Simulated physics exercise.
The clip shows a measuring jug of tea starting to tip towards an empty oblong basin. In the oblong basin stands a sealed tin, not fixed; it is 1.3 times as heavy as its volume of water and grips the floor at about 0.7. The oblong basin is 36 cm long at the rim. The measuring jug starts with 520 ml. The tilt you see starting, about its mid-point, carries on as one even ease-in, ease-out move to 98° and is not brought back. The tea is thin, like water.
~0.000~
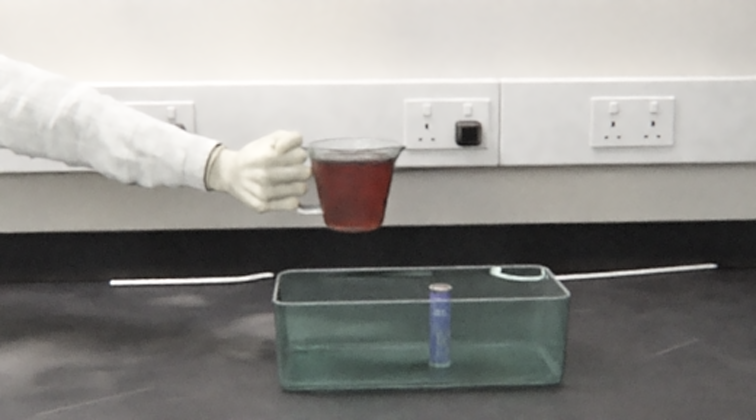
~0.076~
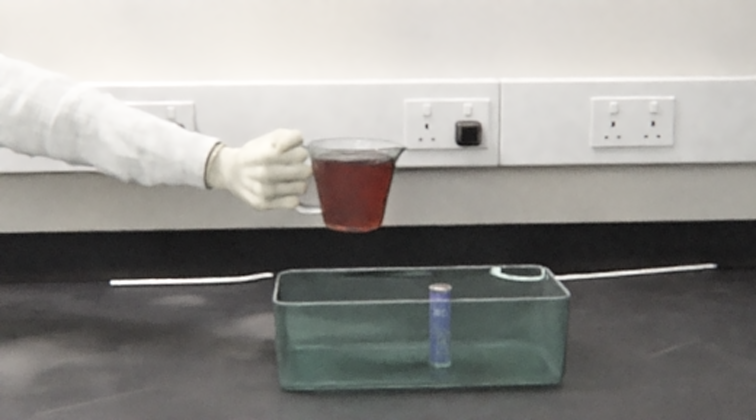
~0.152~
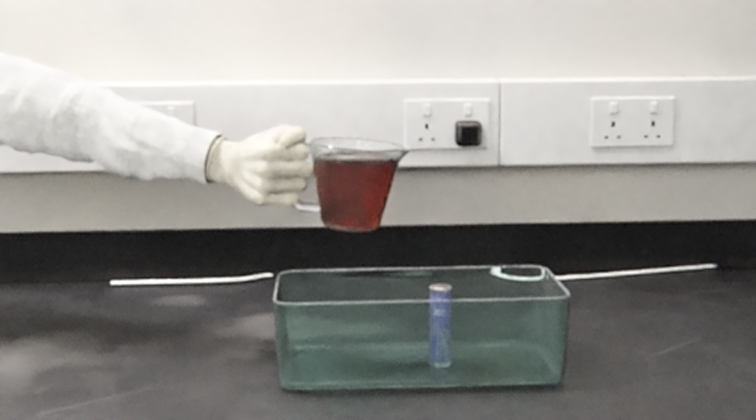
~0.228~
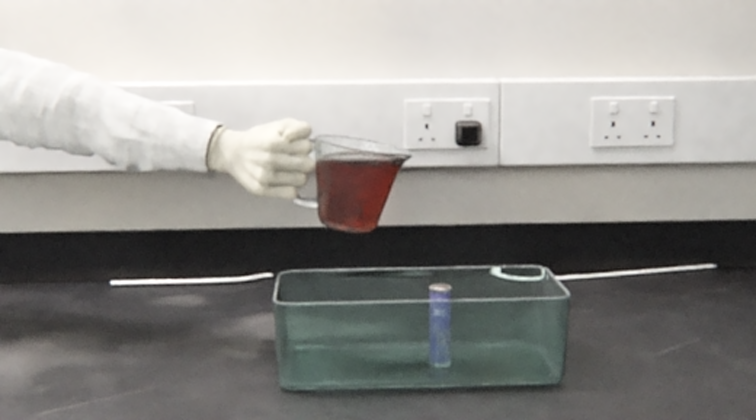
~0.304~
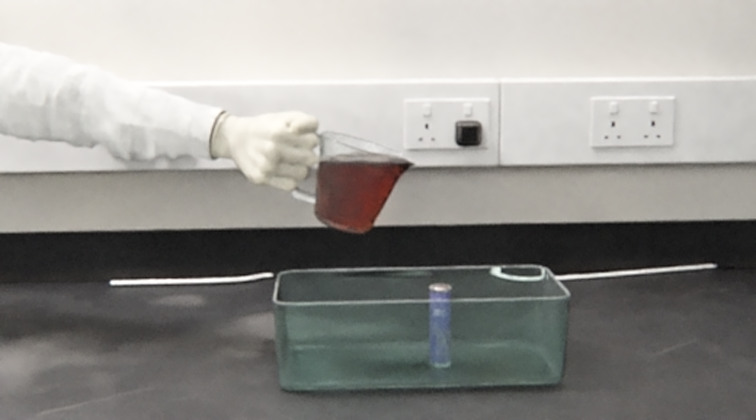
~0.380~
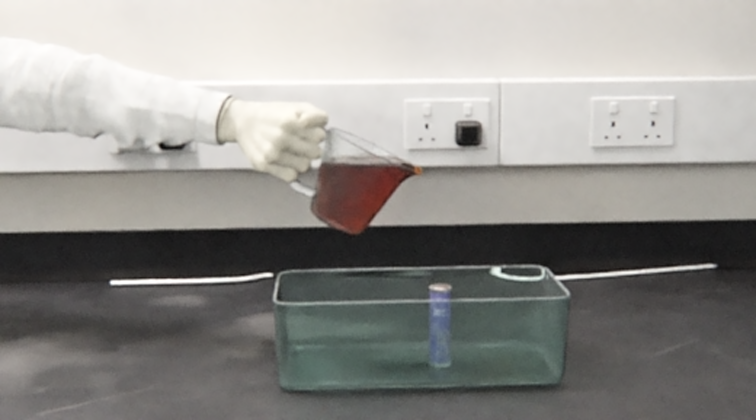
The clip shows a gloved hand holding a clear measuring jug of reddish-brown tea above an empty oblong glass basin with a small blue tin standing in it, then tilting the jug rightward until the tea reaches its lip.
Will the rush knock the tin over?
It remains upright.
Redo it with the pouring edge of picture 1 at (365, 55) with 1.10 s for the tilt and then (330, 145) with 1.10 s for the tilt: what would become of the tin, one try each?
First it falls; then it stays up.
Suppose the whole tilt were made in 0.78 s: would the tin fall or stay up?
Then it goes over.
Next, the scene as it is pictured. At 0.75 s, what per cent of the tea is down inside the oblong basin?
About 22 per cent.
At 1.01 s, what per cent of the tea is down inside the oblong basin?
Some 78 per cent.
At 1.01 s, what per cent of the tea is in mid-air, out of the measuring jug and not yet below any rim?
Near 12 in a hundred.
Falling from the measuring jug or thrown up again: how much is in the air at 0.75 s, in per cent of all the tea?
Some 24 per cent.
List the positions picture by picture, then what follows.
In the first picture, it leans 0°; its right rim is at (406, 145); the tea meets the walls at (313, 157) and (395, 156); the oblong basin's rim runs from (277, 288) to (557, 282); the tin's top is at (440, 291).
In the second picture, it leans 1°; its right rim is at (407, 146); the tea meets the walls at (313, 156) and (395, 156).
In the third picture, it leans 5°; its right rim is at (409, 149); the tea meets the walls at (315, 156) and (397, 157).
In the fourth picture, it leans 10°; its right rim is at (412, 155); the tea meets the walls at (318, 156) and (402, 157).
In the fifth picture, it leans 17°; its right rim is at (416, 162); the tea meets the walls at (321, 159) and (409, 159).
In the sixth picture, it leans 26°; its right rim is at (418, 172); the tea meets the walls at (323, 162) and (415, 166); 1 per cent is over the edge.
After 0.75 s the tilt is 75° and 55 per cent is still to pour; the tin stands where it began.
After 1.01 s the tilt is 97° and 10 per cent is still to pour; the tin stands where it began.
After 1.29 s the tilt is 98° and 0 per cent is still to pour; the tin stands where it began.
After 1.60 s the tilt is 98° and 0 per cent is still to pour; the tin stands where it began.
In the end the tin stands where it began.
